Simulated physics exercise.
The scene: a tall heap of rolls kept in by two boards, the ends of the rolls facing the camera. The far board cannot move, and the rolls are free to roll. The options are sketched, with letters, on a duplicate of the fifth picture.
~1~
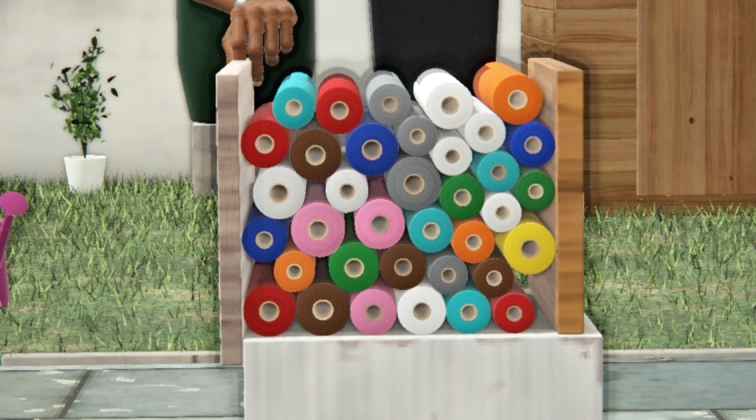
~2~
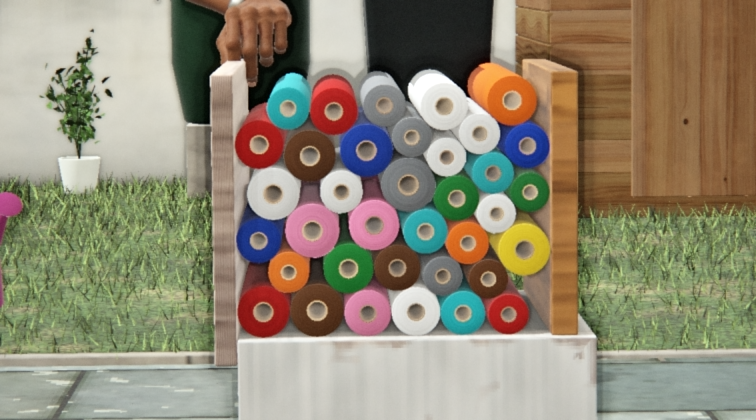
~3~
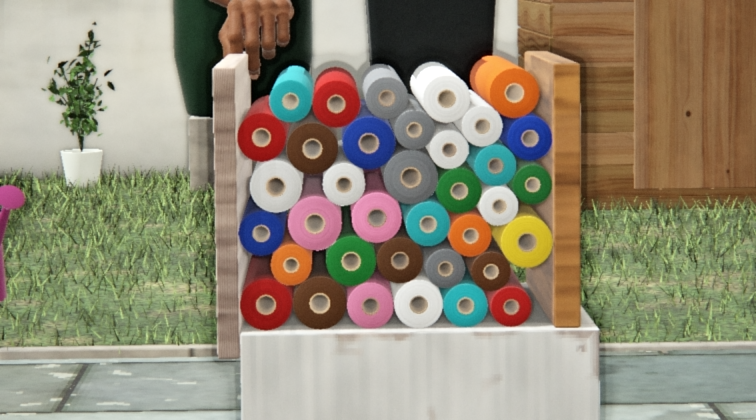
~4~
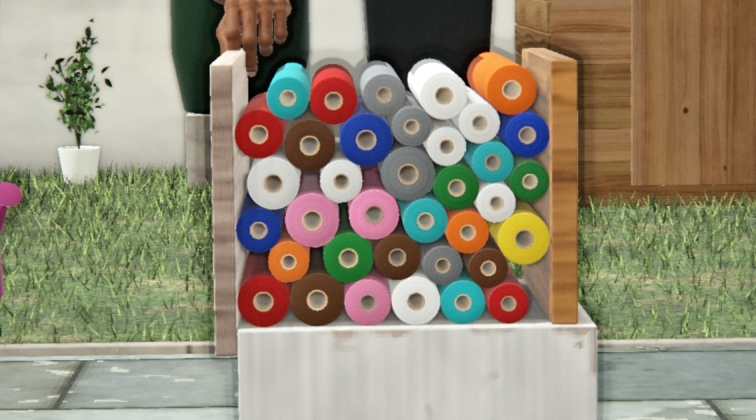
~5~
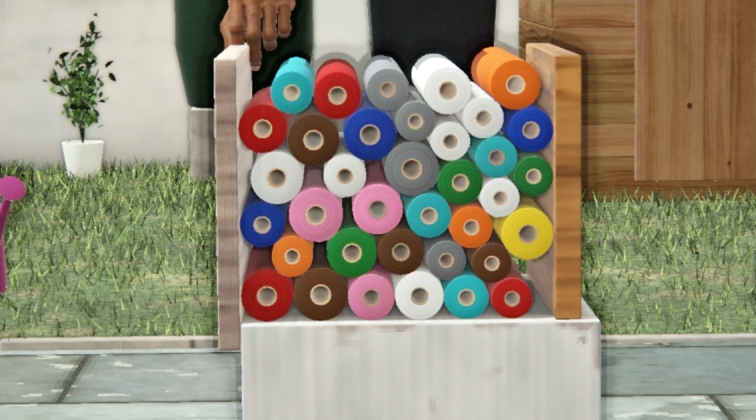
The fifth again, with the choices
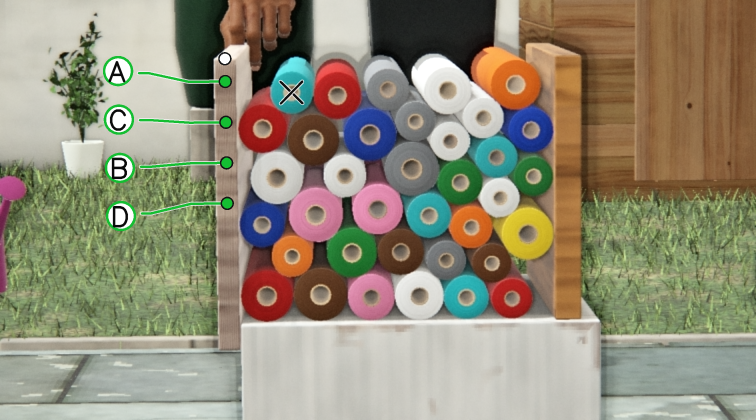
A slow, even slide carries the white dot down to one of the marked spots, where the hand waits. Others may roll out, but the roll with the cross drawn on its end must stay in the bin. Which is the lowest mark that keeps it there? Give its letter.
Lower it to B and no more.
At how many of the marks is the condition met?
Three of the four.
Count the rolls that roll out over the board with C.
At C the number is none.
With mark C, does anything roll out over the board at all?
No, at C.
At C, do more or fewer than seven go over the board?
It loses fewer than seven.
On the marked copy, A at (225, 82); B at (226, 163); C at (226, 122); D at (227, 203); the cross at (291, 92); the white dot at (225, 59).
With B. Early on, top of the board (238, 112).
Further on, top of the board (238, 162).
At the end, top of the board (238, 162), none out over the board, the crossed one still inside.
As for the rest, A keeps the crossed one inside; C keeps the crossed one inside; D lets the crossed one out.
